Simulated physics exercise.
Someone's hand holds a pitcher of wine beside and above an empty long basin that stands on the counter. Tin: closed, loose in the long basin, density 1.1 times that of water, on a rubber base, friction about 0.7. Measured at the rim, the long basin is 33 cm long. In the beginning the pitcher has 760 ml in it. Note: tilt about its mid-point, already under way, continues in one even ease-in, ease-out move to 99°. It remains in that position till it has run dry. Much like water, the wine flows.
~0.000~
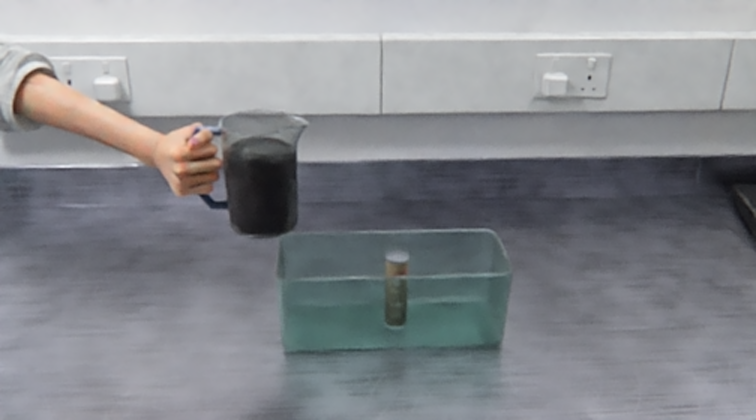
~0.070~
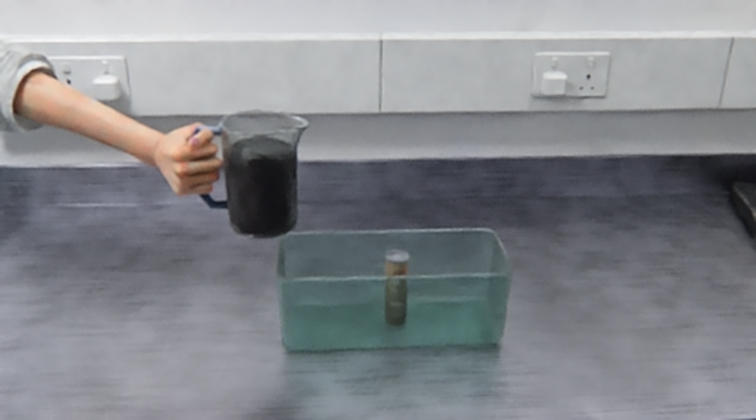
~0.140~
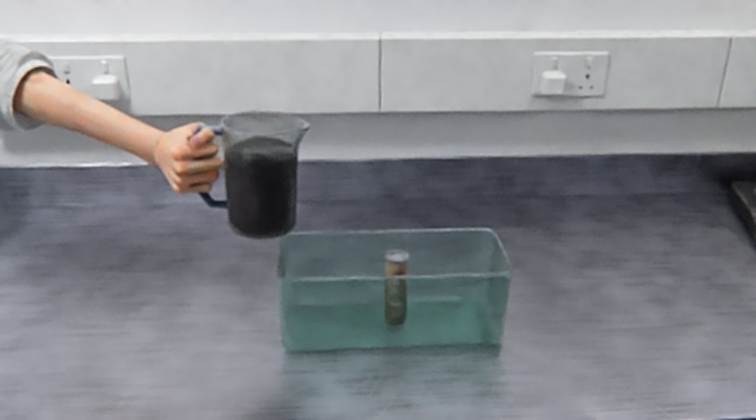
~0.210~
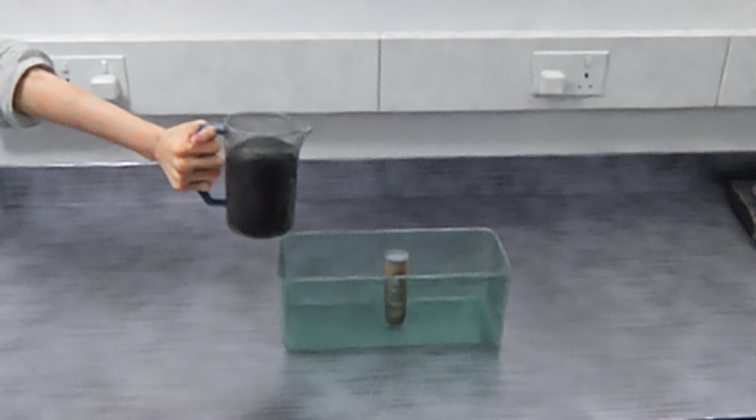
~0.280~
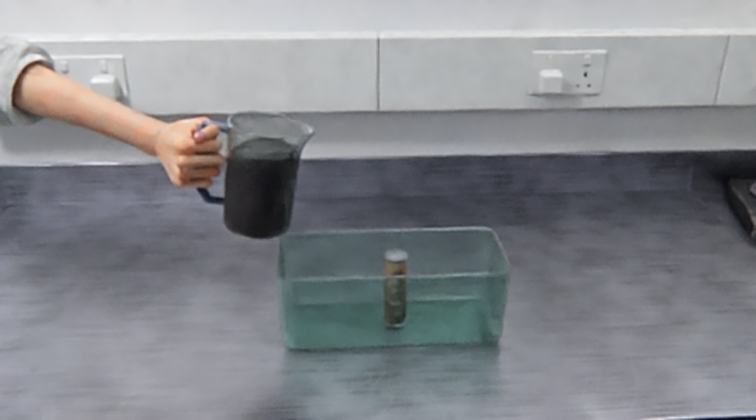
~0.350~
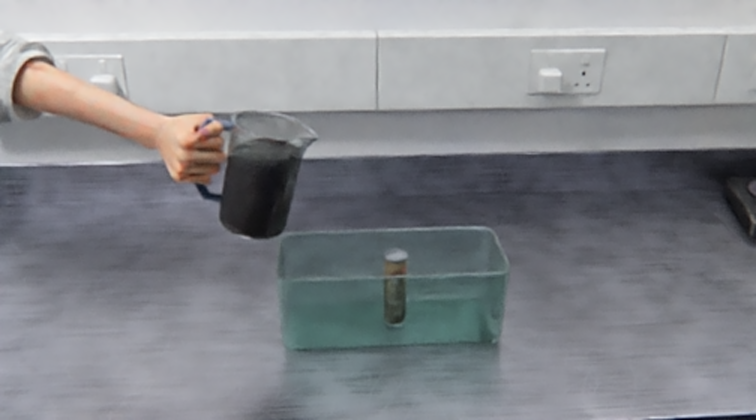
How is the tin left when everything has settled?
Odds are it weathers it.
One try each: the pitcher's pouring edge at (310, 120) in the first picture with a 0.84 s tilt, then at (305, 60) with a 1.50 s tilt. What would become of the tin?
In the first try it remains standing; in the second it comes down.
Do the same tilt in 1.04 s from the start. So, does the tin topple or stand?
With that tilt, the tin stays on its base.
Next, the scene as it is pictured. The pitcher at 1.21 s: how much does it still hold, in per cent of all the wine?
About 54 percent.
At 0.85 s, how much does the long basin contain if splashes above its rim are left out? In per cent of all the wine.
I'd put it near 1 percent.
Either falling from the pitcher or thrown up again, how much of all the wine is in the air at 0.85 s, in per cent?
About 5 per cent.
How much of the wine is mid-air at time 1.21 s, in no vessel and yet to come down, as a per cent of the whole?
Around 16 per cent of the liquid is in flight.
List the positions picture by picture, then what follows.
The first picture shows tilt 0°; pouring edge (308, 122); surface from (226, 147) to (295, 146); the long basin's rim runs from (279, 257) to (504, 252); the tin's top is at (397, 260).
The second picture shows tilt 1°; pouring edge (309, 123); surface from (226, 147) to (295, 146).
The third picture shows tilt 2°; pouring edge (310, 125); surface from (226, 148) to (296, 147).
The fourth picture shows tilt 5°; pouring edge (313, 128); surface from (228, 148) to (297, 147).
The fifth picture shows tilt 8°; pouring edge (316, 131); surface from (229, 149) to (299, 148).
The sixth picture shows tilt 13°; pouring edge (319, 135); surface from (230, 151) to (302, 148).
By 0.85 s the tilt is 59° and 94 per cent is still to pour; the tin stands where it began.
By 1.21 s the tilt is 90° and 54 per cent is still to pour; the tin stands where it began.
By 1.59 s the tilt is 99° and 11 per cent is still to pour; the tin stands 2 cm from where it began.
By 2.00 s the tilt is 99° and 1 per cent is still to pour; the tin stands 2 cm from where it began.
At rest the tin stands 2 cm from where it began.
